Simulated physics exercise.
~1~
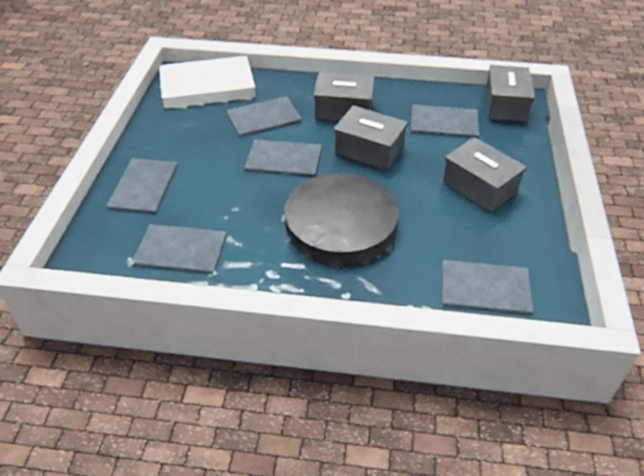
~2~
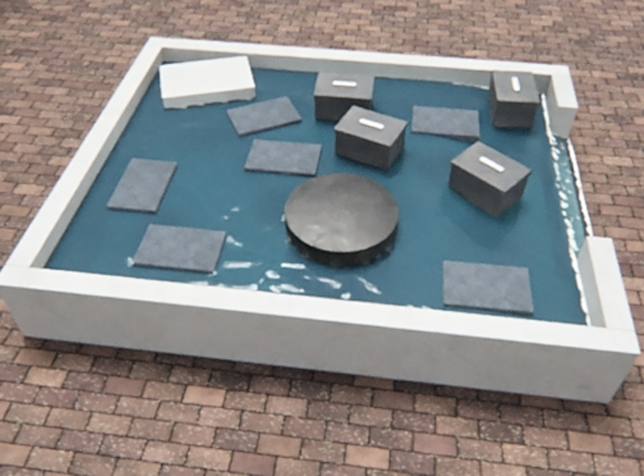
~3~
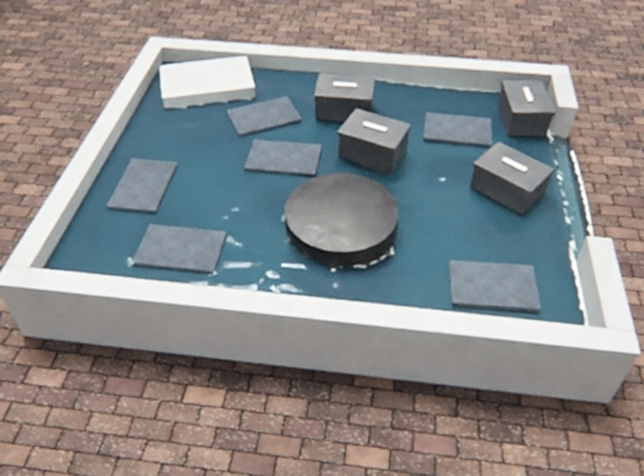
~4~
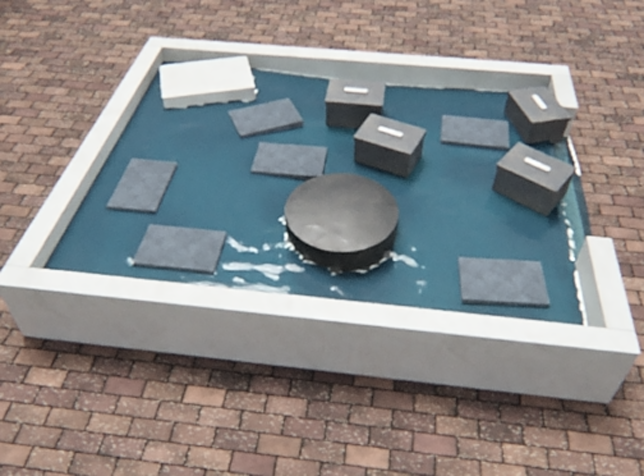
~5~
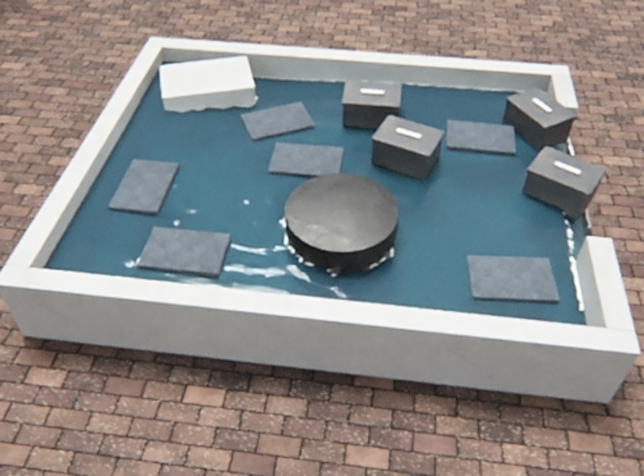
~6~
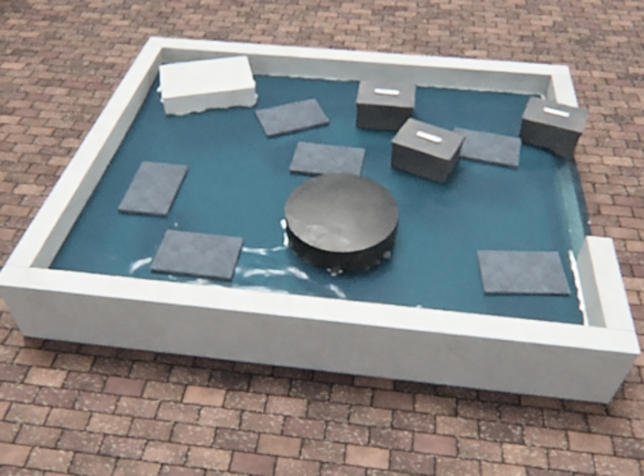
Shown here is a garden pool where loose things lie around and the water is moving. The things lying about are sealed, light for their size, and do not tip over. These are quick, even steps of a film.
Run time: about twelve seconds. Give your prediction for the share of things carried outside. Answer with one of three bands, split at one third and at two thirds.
Two thirds or more.
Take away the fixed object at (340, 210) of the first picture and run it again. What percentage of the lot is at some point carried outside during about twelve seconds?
60 in a hundred.
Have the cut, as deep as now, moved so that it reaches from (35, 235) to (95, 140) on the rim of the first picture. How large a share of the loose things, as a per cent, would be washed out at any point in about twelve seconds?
Close to 60 percent, more or less.
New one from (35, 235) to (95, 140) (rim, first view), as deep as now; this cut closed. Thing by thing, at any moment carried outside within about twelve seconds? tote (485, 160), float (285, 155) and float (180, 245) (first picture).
Sequentially, I'd put it as not lost, swept away, swept away.
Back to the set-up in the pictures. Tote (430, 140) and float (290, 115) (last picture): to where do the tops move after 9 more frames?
Estimated: (539, 169); (342, 109).
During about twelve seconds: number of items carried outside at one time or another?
I make it 7 in total.
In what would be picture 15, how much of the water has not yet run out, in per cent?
Estimate: Roughly 66 %.
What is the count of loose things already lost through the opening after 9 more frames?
The number is 4.
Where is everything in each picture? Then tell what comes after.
In the first frame, a tote at (512, 80) floats; a tote at (371, 125) floats; 0 of 10 have shifted.
In the second frame, a tote at (515, 86), afloat, close to its start; a tote at (371, 125), afloat; 0 of 10 have shifted.
In the third frame, a tote at (528, 96) floats, close to its start; a tote at (375, 128) floats; 4 of 10 have shifted.
In the fourth frame, a tote at (539, 104) floats, close to its start; a tote at (390, 133), afloat, close to its start; 6 of 10 have shifted.
In the fifth frame, a tote at (541, 107), afloat, close to its start; a tote at (409, 135) floats, close to its start; 8 of 10 have shifted.
In the sixth frame, a tote at (556, 114) floats, a stride from its start; a tote at (429, 139) floats, a stride from its start; 10 of 10 have shifted.
A moment on, 2 of 10 are out; 8 afloat.
Next, 4 of 10 are out; 6 afloat.
Later, 6 of 10 are out; 4 afloat.
In the end, 7 of 10 are out; 3 afloat.
